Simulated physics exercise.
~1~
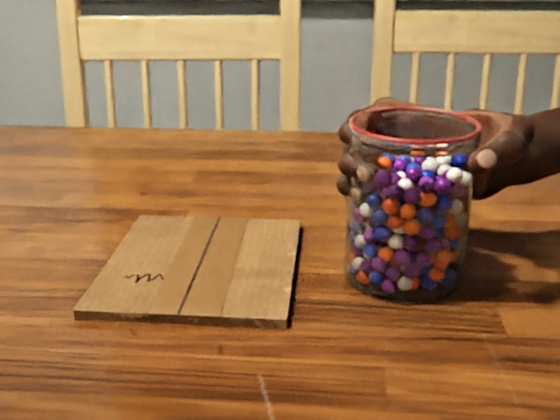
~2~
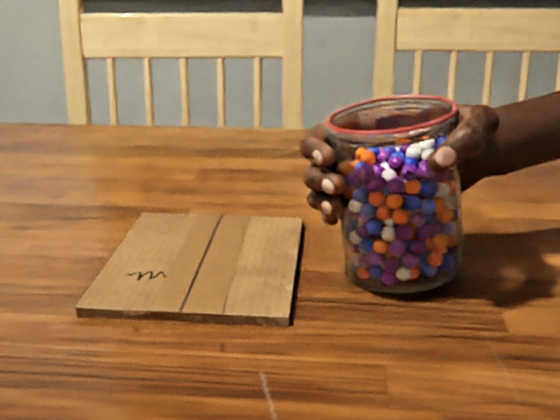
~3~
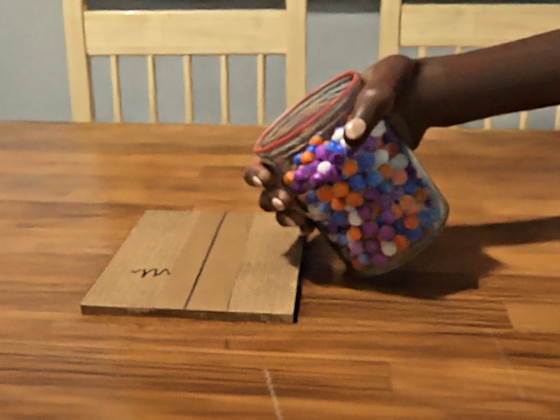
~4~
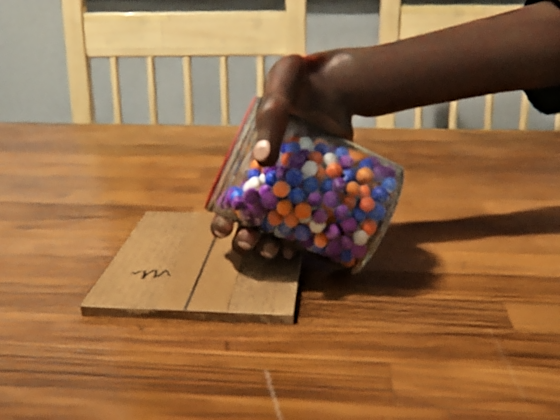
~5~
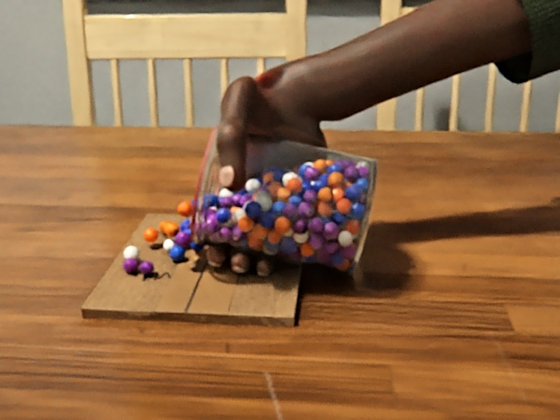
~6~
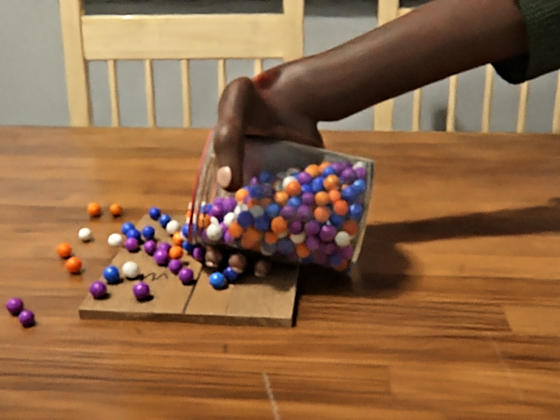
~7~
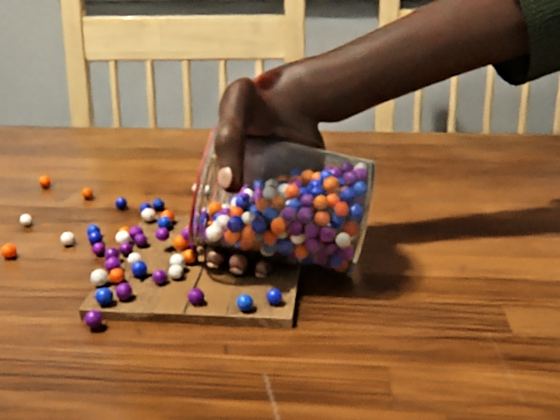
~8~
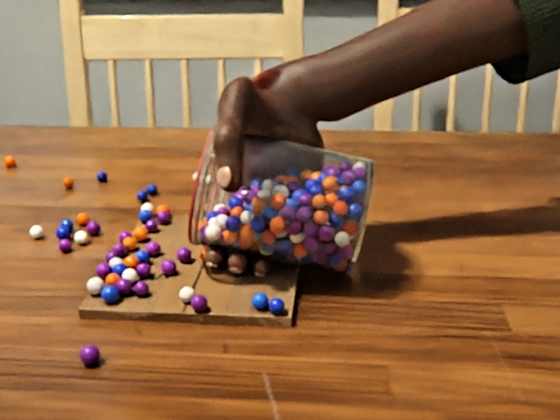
At the start, a hand holds an upright glass jar, partly filled with orange, purple, blue and white beads, on a wooden table to the right of a flat wooden block. The hand tips the jar to the left, and at first all the beads stay inside. It lowers the jar further until it lies nearly on its side, its mouth over the block. Beads begin spilling onto the wood, then scatter and roll across the tabletop. Finally, the hand keeps the jar propped on the block, with some beads strewn to the left and most still inside.
